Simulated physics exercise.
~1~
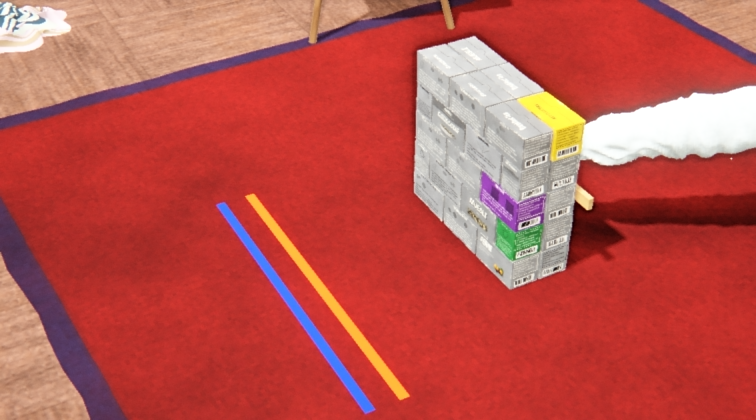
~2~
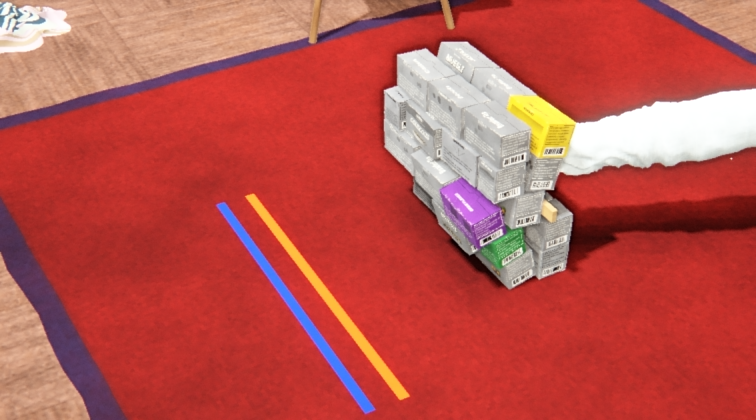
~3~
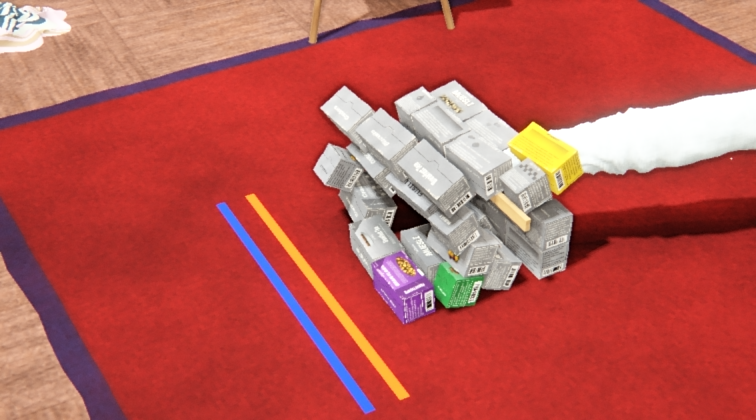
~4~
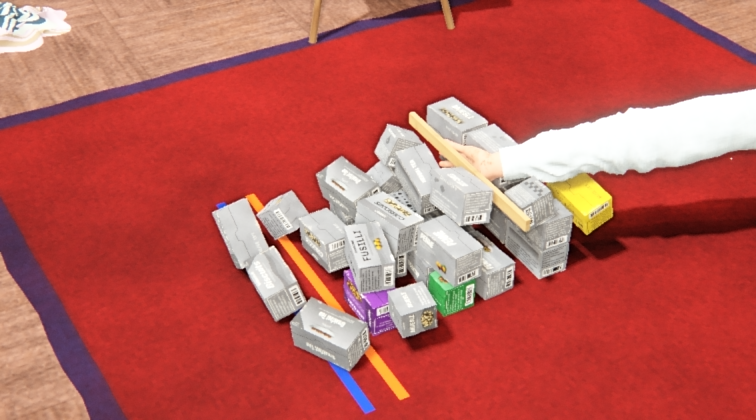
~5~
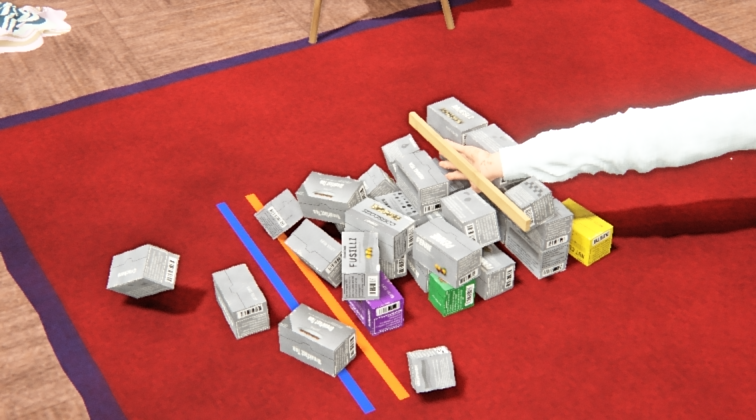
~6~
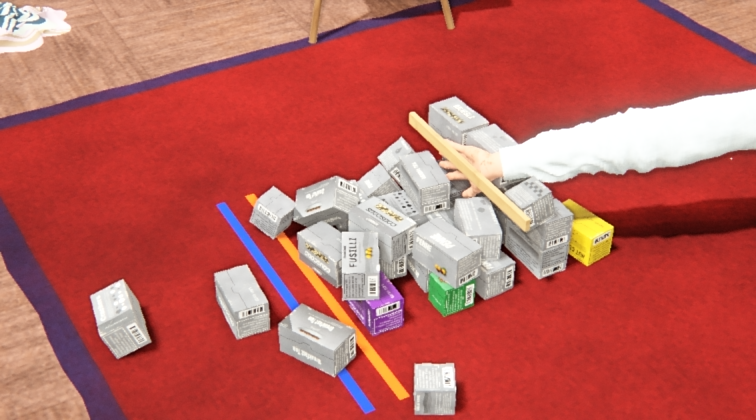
In the video, a hand pushes a wooden batten into a stacked wall of mostly gray packets on a red carpet, toppling it toward blue and orange lines; a few packets land beyond the orange line, while the purple, green and yellow ones stay behind it.
